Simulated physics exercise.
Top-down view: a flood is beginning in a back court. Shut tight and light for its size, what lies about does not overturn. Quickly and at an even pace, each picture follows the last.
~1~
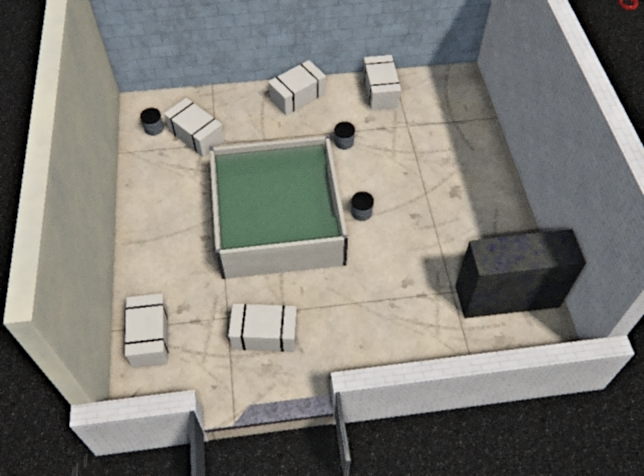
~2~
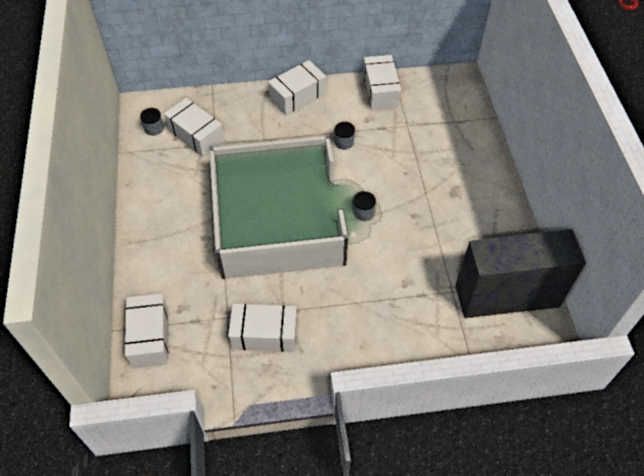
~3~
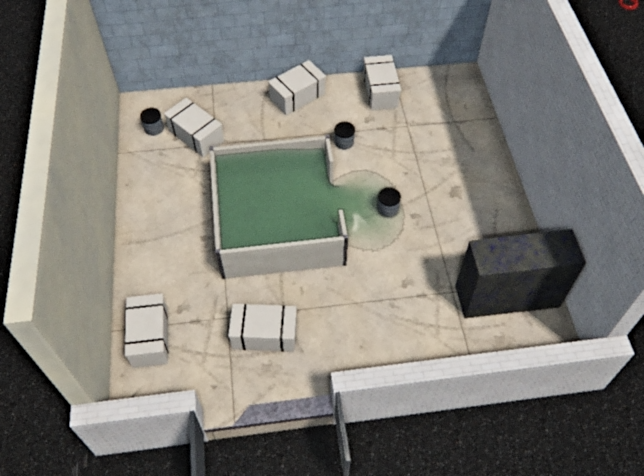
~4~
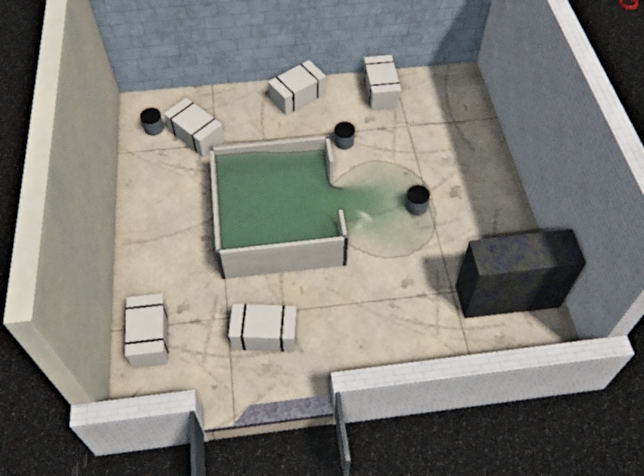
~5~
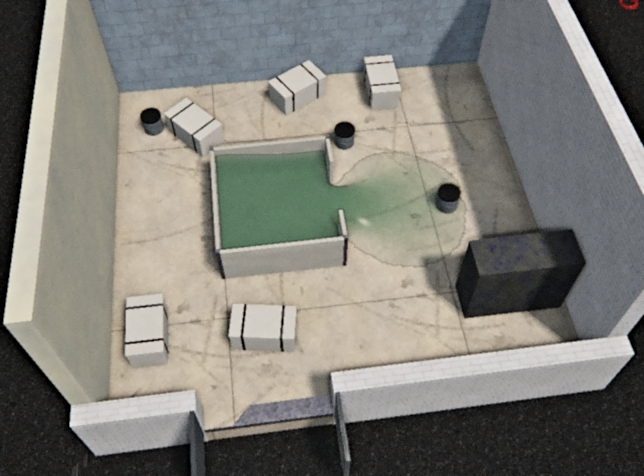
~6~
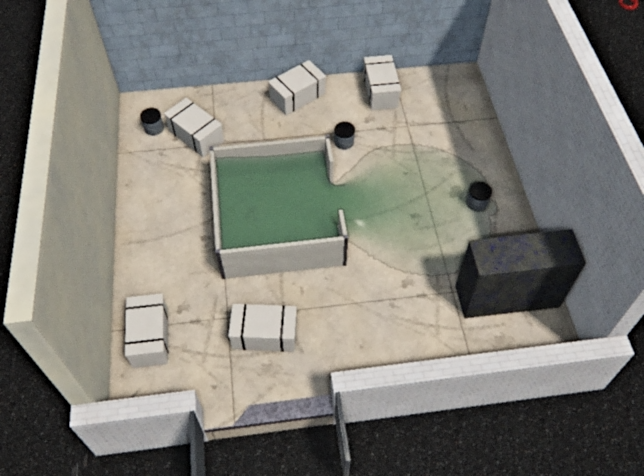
A dark pail beside a walled pool of green water slides steadily right across the floor as the pool's right wall opens and a pale green sheet spreads behind and around it. Seen from high above, the pale-floored court has blue-grey brick at the back. Five white strapped boxes, two other dark pails and a black block at right stay still.
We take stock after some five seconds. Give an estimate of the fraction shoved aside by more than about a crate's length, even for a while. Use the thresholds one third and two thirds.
I'd put it under one third.
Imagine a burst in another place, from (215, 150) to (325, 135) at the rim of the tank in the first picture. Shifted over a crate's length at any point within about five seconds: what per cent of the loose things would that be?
Near 50 in a hundred.
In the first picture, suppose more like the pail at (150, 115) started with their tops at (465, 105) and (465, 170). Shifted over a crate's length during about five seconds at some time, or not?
First driven off, second driven off.
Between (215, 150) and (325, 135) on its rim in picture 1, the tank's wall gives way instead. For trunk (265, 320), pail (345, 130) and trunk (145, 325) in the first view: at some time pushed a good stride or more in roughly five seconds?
Here is how they go, in order: Fails to go that far, dislodged that far, and fails to go that far.
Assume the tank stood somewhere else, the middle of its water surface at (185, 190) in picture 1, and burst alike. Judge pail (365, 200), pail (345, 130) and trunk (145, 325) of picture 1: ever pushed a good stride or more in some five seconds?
Item one travelled far enough, item two travelled far enough, item three not displaced far.
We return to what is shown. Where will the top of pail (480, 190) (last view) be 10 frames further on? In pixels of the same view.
Approximately at pixel (533, 198).
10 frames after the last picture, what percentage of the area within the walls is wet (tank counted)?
Around 40 percent.
A moment on, 1 of 8 are well off their spots; 1 afloat.
Next, 1 of 8 are well off their spots; 1 afloat.
Later, 1 of 8 are well off their spots; 1 afloat.
In the end, 1 of 8 are well off their spots, and 1 have been at some point; 1 afloat.
